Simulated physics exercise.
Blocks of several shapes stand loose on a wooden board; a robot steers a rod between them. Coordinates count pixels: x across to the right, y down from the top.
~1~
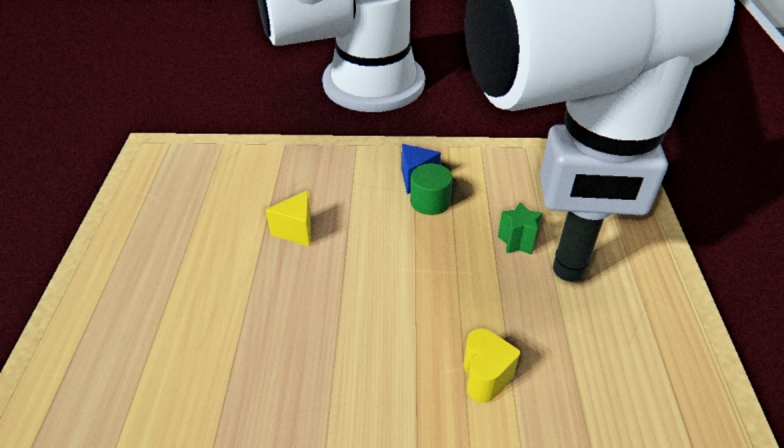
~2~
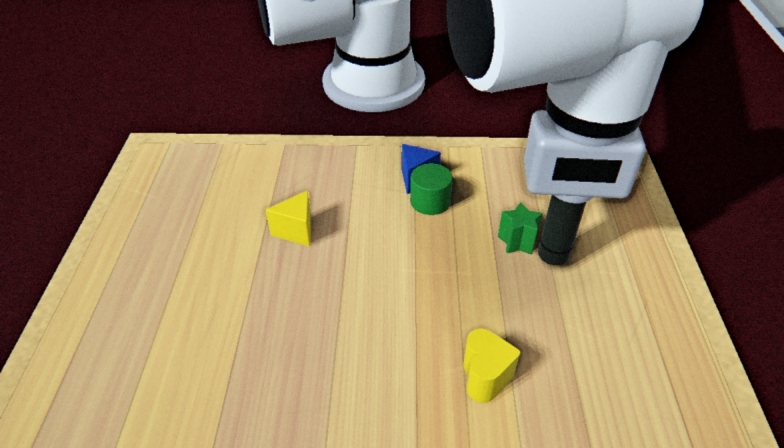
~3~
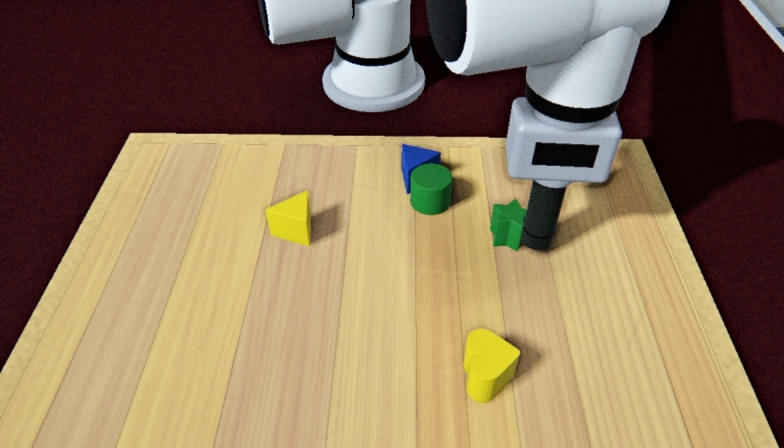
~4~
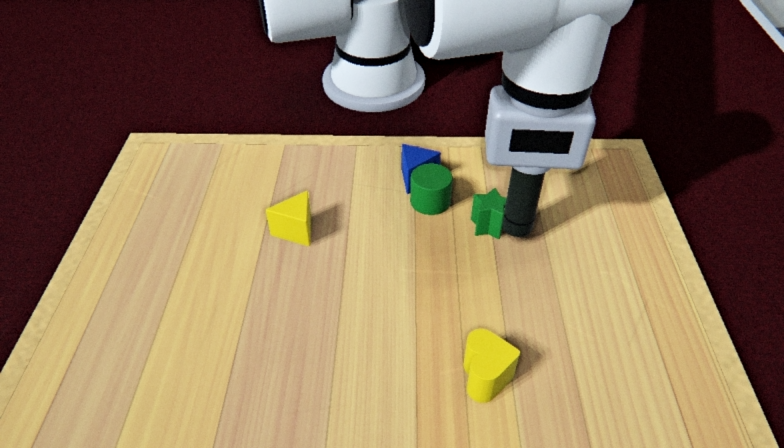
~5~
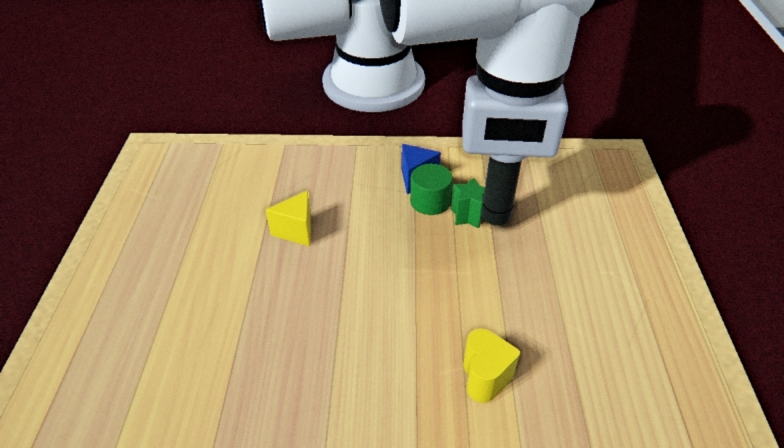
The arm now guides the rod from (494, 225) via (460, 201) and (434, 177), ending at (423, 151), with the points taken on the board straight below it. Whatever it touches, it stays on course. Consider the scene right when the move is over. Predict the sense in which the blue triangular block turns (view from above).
Rotation: Clockwise.
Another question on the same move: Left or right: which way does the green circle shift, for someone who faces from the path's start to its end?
It goes left.
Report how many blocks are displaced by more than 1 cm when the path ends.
There will be three or more blocks that move more than 1 cm.
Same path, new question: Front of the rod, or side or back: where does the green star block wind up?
I expect it to be beside or behind the rod.
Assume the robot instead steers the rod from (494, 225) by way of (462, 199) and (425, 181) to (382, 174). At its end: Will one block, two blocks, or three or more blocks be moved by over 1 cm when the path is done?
The count is three or more.
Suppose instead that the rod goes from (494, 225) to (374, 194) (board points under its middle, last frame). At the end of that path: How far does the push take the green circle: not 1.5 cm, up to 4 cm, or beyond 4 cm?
My estimate: Beyond 4 cm.
On the path given first. One third of the way, rod at (460, 192); blue triangular block at (408, 149), turned 40° clockwise; green circle at (401, 170); green star block at (435, 179), turned 40° anticlockwise.
Two thirds of the way, rod at (434, 168); blue triangular block at (402, 148), turned 45° clockwise; green circle at (385, 170); green star block at (422, 169), turned 75° anticlockwise.
At the end, rod at (423, 142); blue triangular block at (402, 148), turned 45° clockwise; green circle at (385, 170); green star block at (422, 169), turned 75° anticlockwise.
